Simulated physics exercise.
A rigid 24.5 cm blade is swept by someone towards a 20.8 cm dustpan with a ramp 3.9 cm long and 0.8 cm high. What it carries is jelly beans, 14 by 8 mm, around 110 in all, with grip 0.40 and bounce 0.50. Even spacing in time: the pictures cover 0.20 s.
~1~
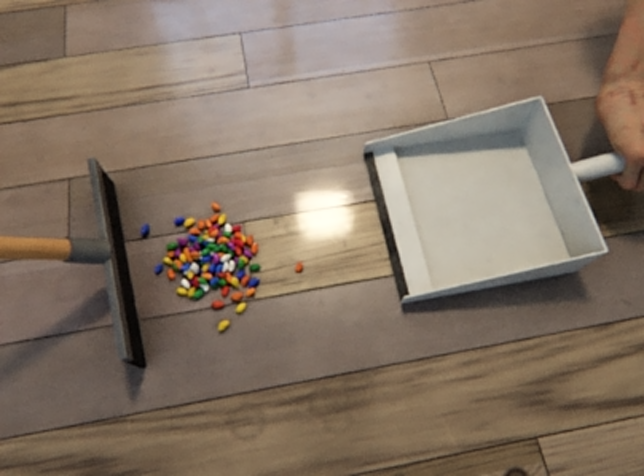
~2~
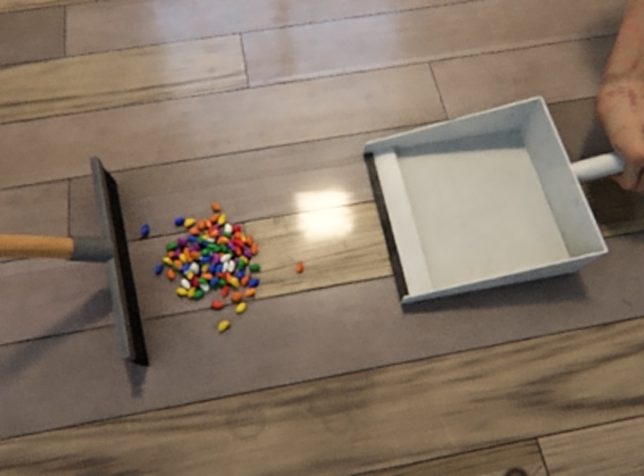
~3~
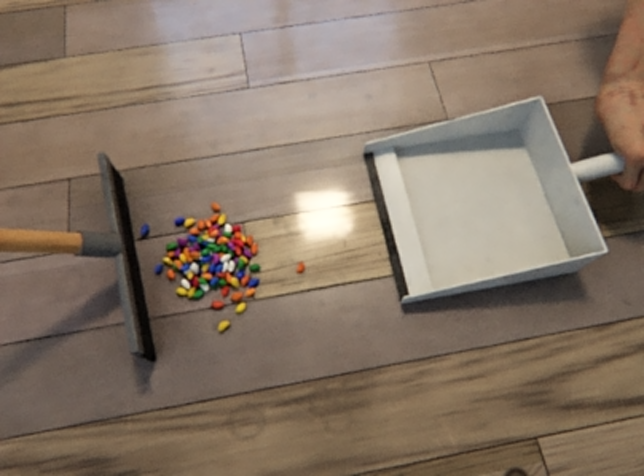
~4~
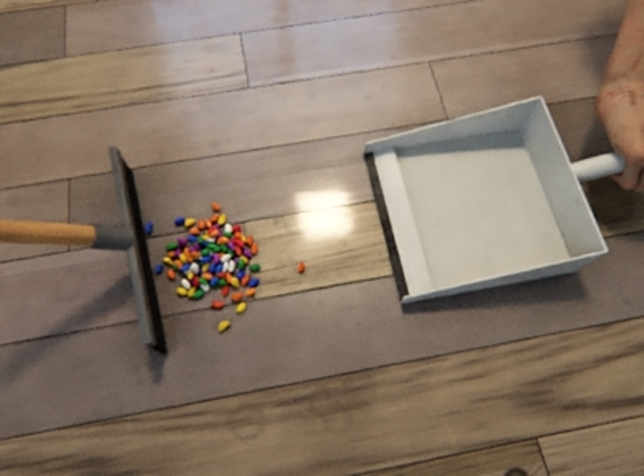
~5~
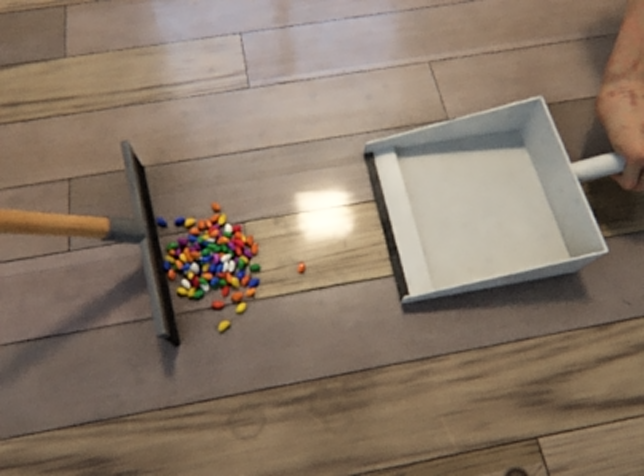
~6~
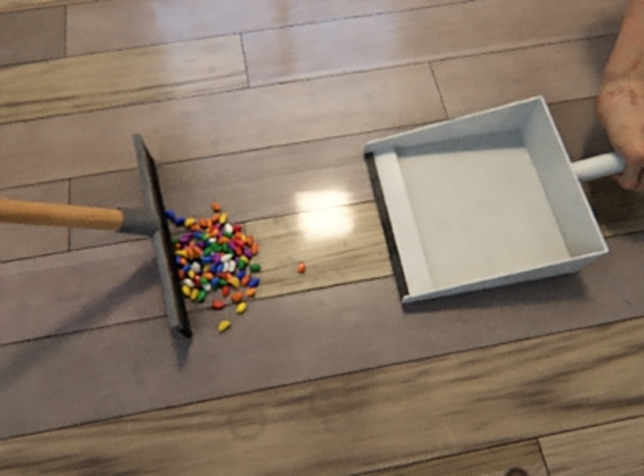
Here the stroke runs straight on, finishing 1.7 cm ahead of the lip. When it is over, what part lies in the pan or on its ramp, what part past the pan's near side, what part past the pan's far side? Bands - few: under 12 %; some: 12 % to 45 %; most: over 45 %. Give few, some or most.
Pan: Some, near side: Few, far side: Some.
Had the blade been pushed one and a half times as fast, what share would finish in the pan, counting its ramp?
Some 25 %.
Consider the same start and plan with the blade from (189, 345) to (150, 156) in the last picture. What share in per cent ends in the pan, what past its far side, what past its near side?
The pan gets 25, the far side 5 and the near side 5.
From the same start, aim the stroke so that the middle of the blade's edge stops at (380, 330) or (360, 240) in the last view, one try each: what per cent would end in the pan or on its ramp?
Some 5 and 20 per cent.
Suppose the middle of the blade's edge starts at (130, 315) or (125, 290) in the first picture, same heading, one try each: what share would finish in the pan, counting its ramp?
The two tries give some 25 % and some 20 %.
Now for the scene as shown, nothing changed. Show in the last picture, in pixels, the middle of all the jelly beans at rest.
Roughly pixel (366, 179).
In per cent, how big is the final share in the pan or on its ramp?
Roughly 20 %.
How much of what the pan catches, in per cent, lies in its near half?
Roughly 0 percent.
Then, 0.33 s after the last picture, middle of the blade 15 cm from the lip; 0 % over the lip, far side 5 %, near side 0 %.
Then, 0.54 s after the last picture, middle of the blade 8 cm from the lip; 0 % over the lip, far side 15 %, near side 5 %.
Then, 0.87 s after the last picture, middle of the blade 3 cm from the lip; 20 % over the lip, far side 25 %, near side 5 %.
In the end, pan 20 %, near side 5 %, far side 25 %, in front of the lip or behind the blade 50 %.
